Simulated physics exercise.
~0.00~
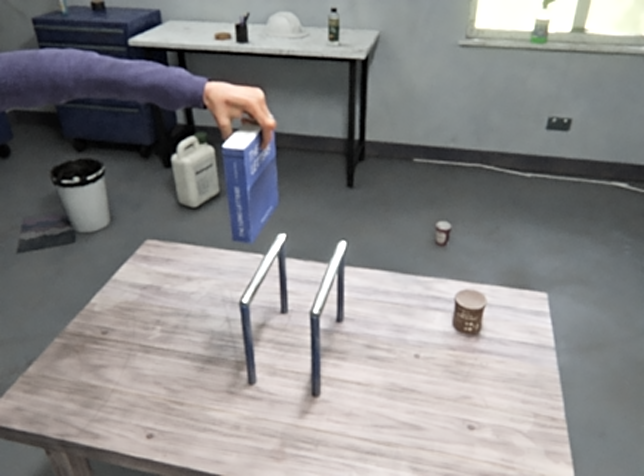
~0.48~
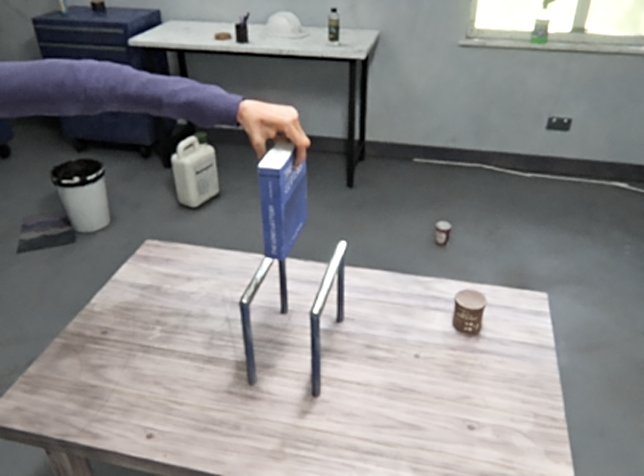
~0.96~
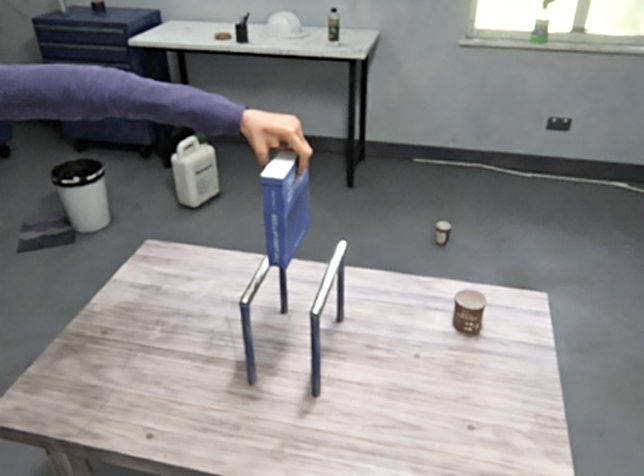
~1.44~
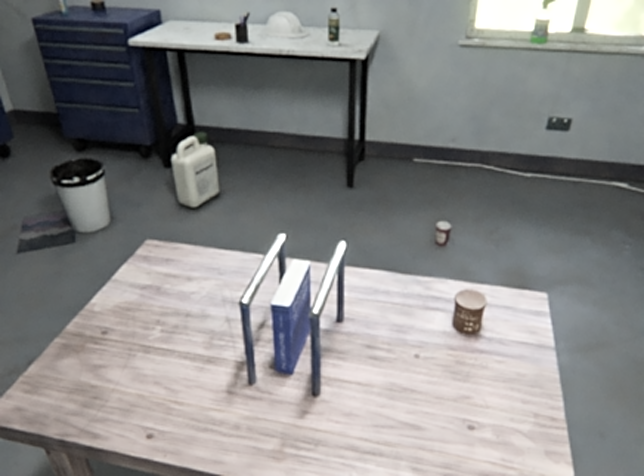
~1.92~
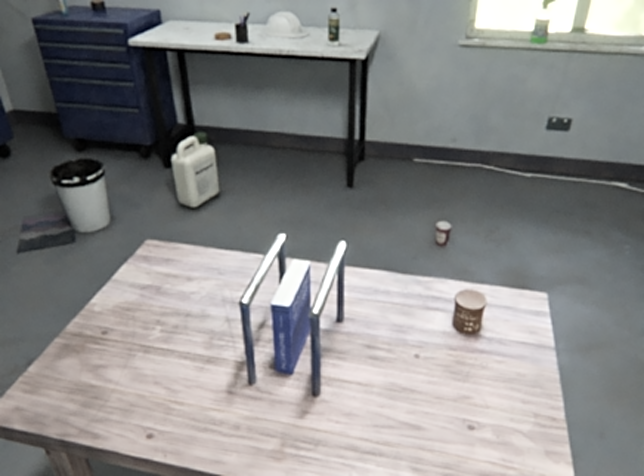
A hand lowering a blue book between two metal rails on a wooden table, releasing it to stand upright beside a brown tin.
